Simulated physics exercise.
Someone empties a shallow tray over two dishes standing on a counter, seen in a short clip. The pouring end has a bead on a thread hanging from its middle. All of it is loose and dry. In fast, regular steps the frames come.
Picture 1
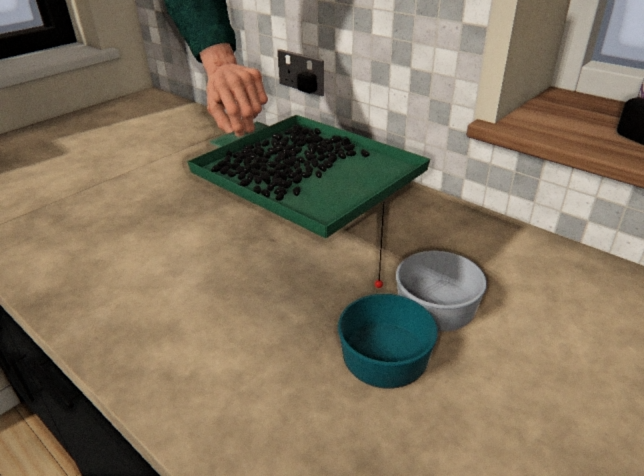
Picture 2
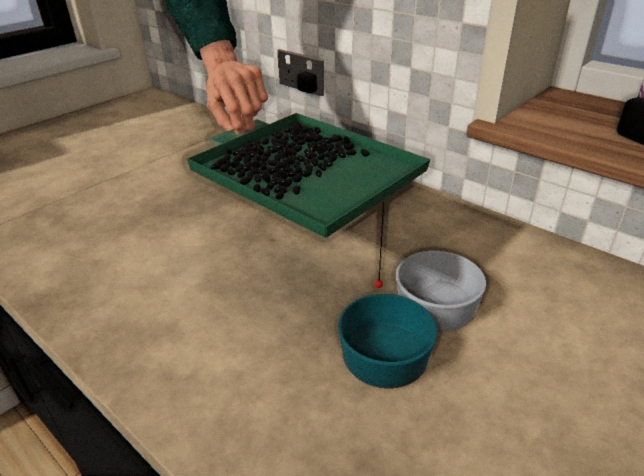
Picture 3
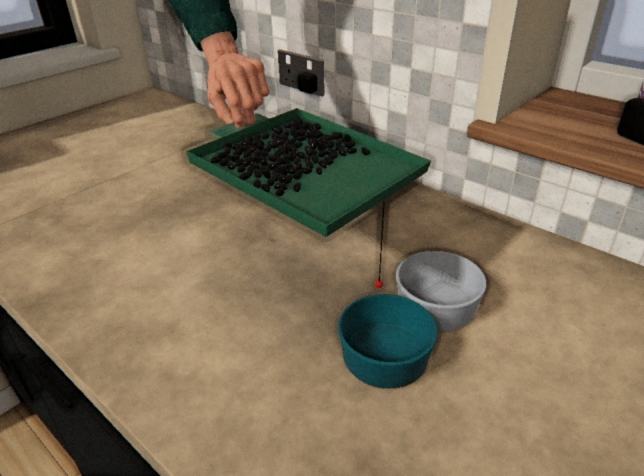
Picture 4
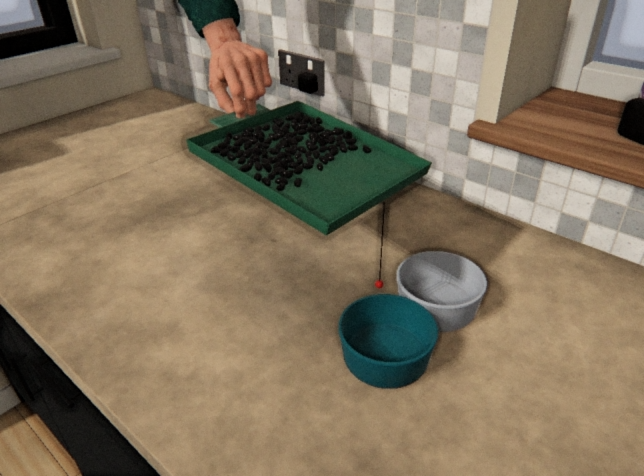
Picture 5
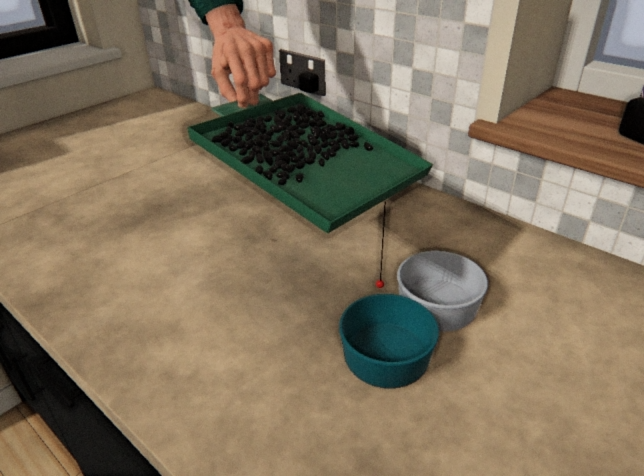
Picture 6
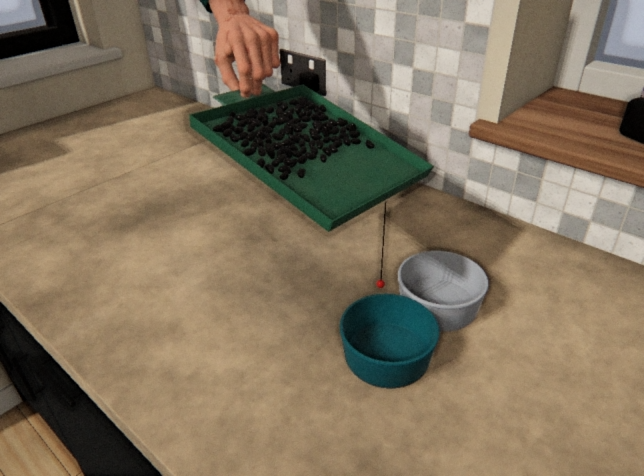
A green tray scattered with black beans sits level above a counter, a hand at its far end and a red bead hanging from it near a teal dish and a pale grey one. The hand shifts slightly, then the tray's back end gradually rises and its pouring edge tilts down toward the right corner.
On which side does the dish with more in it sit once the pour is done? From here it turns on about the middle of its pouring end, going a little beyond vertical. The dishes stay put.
On the right side.
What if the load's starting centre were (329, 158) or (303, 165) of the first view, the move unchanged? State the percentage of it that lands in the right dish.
In order, roughly 80 % and 70 %.
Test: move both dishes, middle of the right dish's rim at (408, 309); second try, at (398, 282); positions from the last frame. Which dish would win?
Try 1 - the dish at right; try 2 - the dish at right.
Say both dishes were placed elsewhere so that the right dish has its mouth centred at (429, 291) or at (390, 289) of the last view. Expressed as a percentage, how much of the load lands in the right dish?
First some 60, then 40 per cent.
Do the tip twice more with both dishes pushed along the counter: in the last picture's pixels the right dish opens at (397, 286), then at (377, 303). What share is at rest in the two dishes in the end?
First some 50, then 20 per cent.
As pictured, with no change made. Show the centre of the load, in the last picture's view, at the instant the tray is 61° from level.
In the last view, the load is centred close to (390, 156).
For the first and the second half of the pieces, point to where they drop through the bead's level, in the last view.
I'd place the first part at (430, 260) and the rest at (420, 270).
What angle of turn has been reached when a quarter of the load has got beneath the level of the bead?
It is at around 110 degrees by then.
Soon, tray tipped steeply; nearly all on the tray; a stray few in the right dish; a small part in the air.
A while on, tray tipped past a quarter turn; most on the tray; a stray few in the left dish; a small part in the right dish; a stray few outside both; a stray few in the air.
Towards the end, tray tipped past a quarter turn; about a quarter in the left dish; about two thirds in the right dish; a small part outside both.
Finally, tray tipped past a quarter turn; about a quarter in the left dish; about two thirds in the right dish; a small part outside both.
